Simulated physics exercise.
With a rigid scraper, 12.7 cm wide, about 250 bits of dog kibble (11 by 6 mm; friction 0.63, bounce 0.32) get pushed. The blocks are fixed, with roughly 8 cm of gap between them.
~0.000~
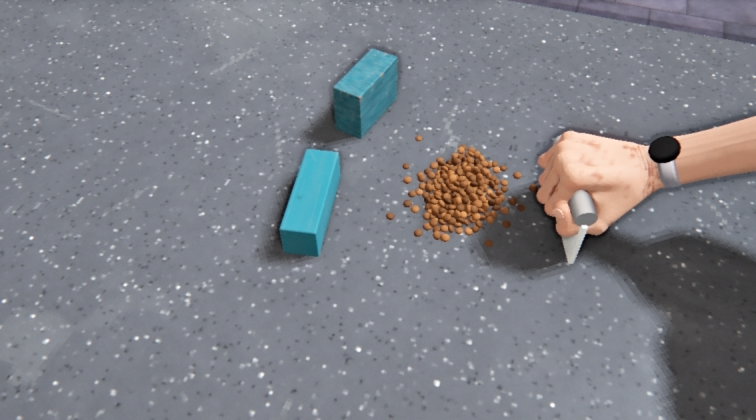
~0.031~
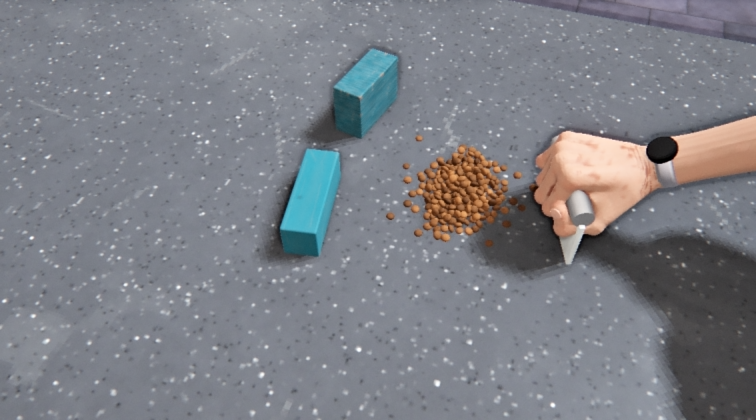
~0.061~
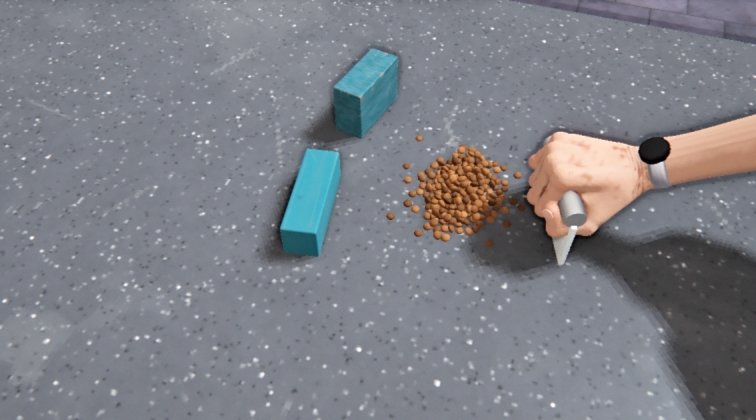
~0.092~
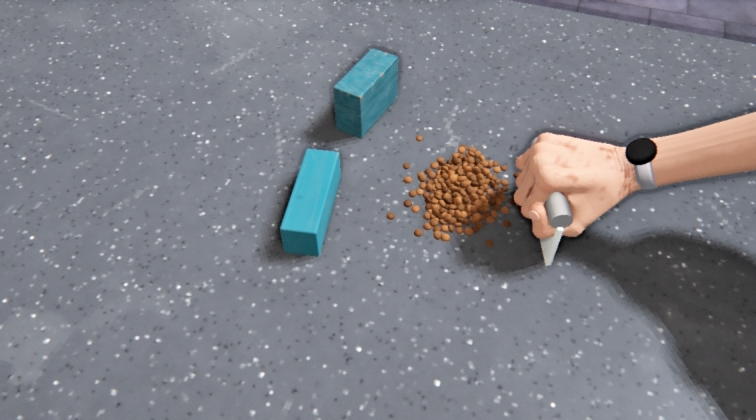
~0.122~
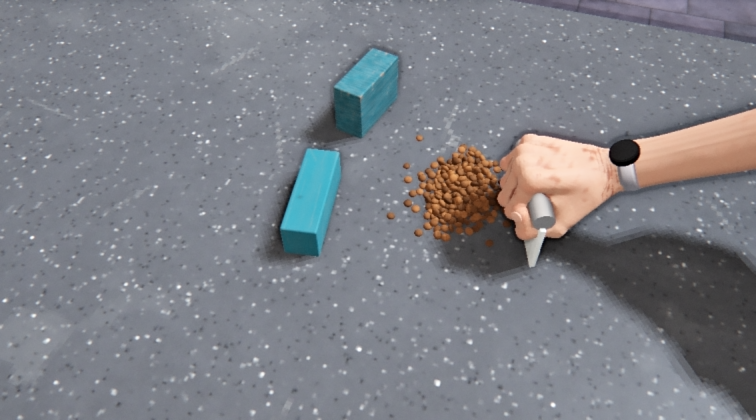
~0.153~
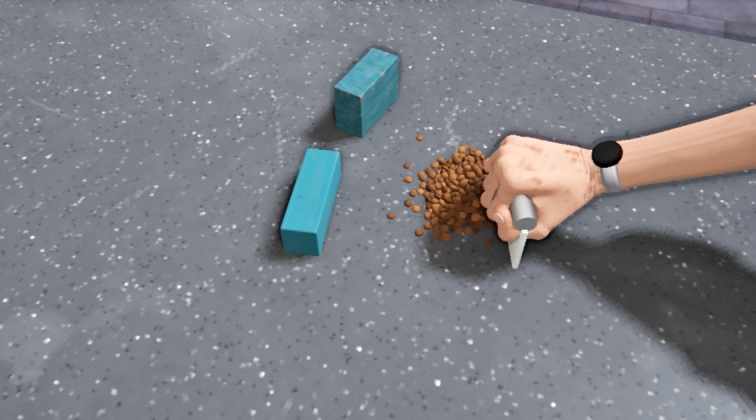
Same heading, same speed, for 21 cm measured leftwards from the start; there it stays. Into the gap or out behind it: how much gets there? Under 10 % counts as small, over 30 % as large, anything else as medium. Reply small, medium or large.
Small.
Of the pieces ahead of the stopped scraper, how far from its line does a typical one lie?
It's around 3 cm.
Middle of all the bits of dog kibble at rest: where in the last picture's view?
Check roughly (383, 191) and you'll find the middle.
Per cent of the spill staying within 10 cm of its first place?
Share within range: Approx. 50 %.
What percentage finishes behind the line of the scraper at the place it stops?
Around 50 in a hundred.
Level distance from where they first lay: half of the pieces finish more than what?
Close to 10 cm, measured level.
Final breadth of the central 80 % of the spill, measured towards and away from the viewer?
I'd guess some 18 centimetres.
Then, at 0.33 s, scraper 18 cm from its start, spill 17 cm wide; held up before the blocks 100 %.
After 0.51 s, scraper 23 cm from its start, spill 21 cm wide; round the near block 5 %, held up before the blocks 95 %.
After 0.66 s, scraper 23 cm from its start, spill 21 cm wide; round the near block 5 %, held up before the blocks 95 %.
In the end, at 1.0 s, in or through the gap 0 %, round the near block 5 %, round the far block 0 %, held up before the blocks 95 %.
